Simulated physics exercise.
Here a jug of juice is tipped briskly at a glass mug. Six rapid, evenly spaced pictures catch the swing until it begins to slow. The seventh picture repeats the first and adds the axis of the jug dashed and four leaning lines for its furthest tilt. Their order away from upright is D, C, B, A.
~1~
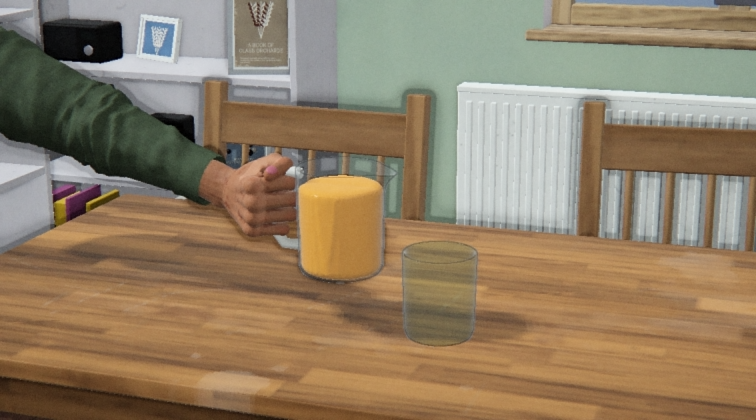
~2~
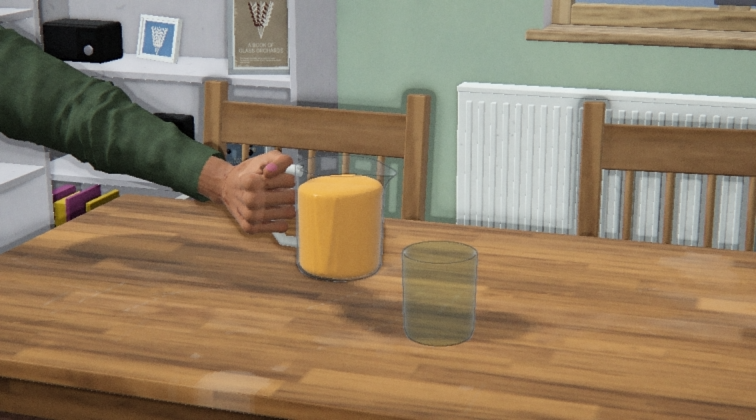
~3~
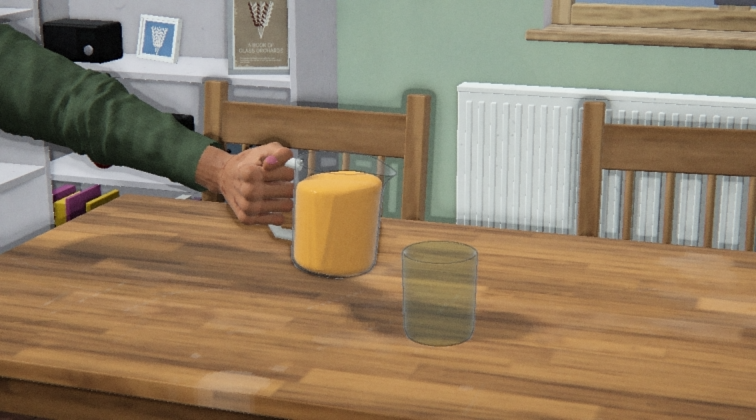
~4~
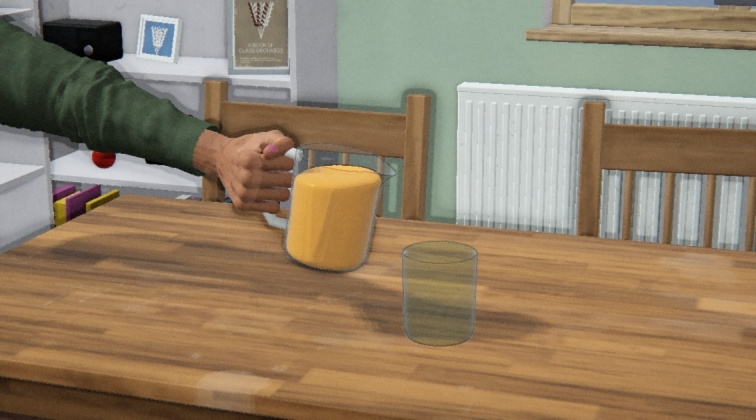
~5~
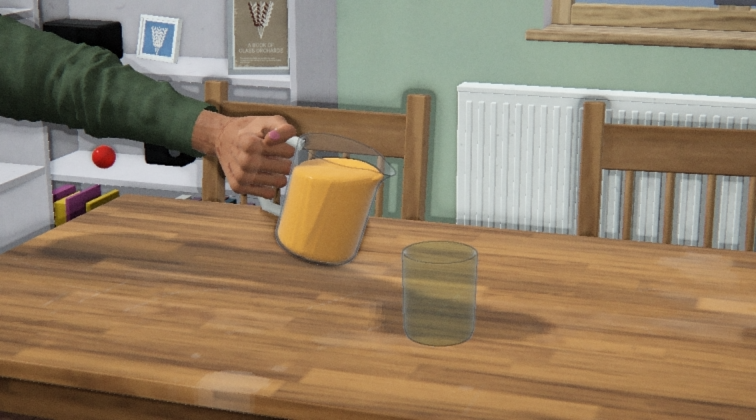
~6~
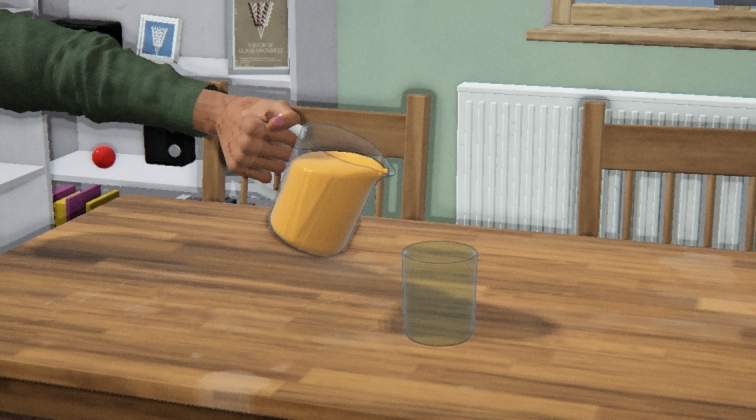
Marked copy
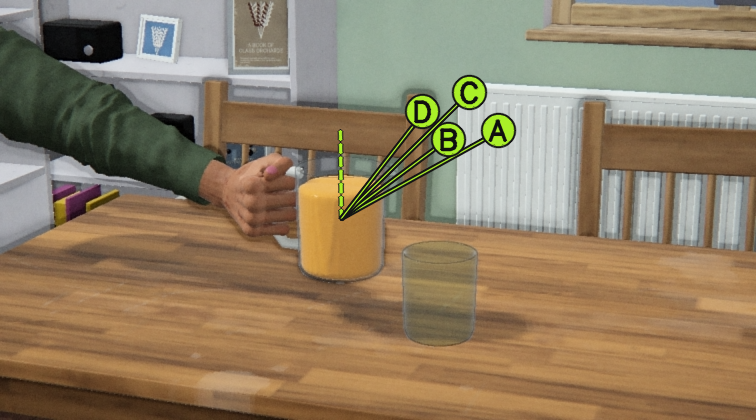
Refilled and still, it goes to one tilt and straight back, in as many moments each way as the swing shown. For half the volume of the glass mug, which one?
The best mark is A.
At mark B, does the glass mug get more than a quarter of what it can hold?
Yes, it does.
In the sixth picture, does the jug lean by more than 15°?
Yes.
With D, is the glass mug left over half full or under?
Under.
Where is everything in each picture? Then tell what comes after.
Upright, lip at (395, 174); rim of the glass mug round (440, 251); nothing has left yet, in the first picture.
Upright, lip at (395, 174); nothing has left yet, in the second picture.
Tipped about 5°, lip at (395, 174); nothing has left yet, in the third picture.
Tipped about 10°, lip at (394, 174); nothing has left yet, in the fourth picture.
Tipped about 17°, lip at (394, 174); nothing has left yet, in the fifth picture.
Tipped about 24°, lip at (394, 173); nothing has left yet, in the sixth picture.
On the marked copy, A at (483, 139); B at (434, 149); C at (457, 104); D at (413, 126).
If A is chosen, the glass mug ends with about 51 % of what it can hold.
If B is chosen, the glass mug ends with about 37 % of what it can hold.
If C is chosen, the glass mug ends with about 24 % of what it can hold.
If D is chosen, the glass mug ends with about 14 % of what it can hold.
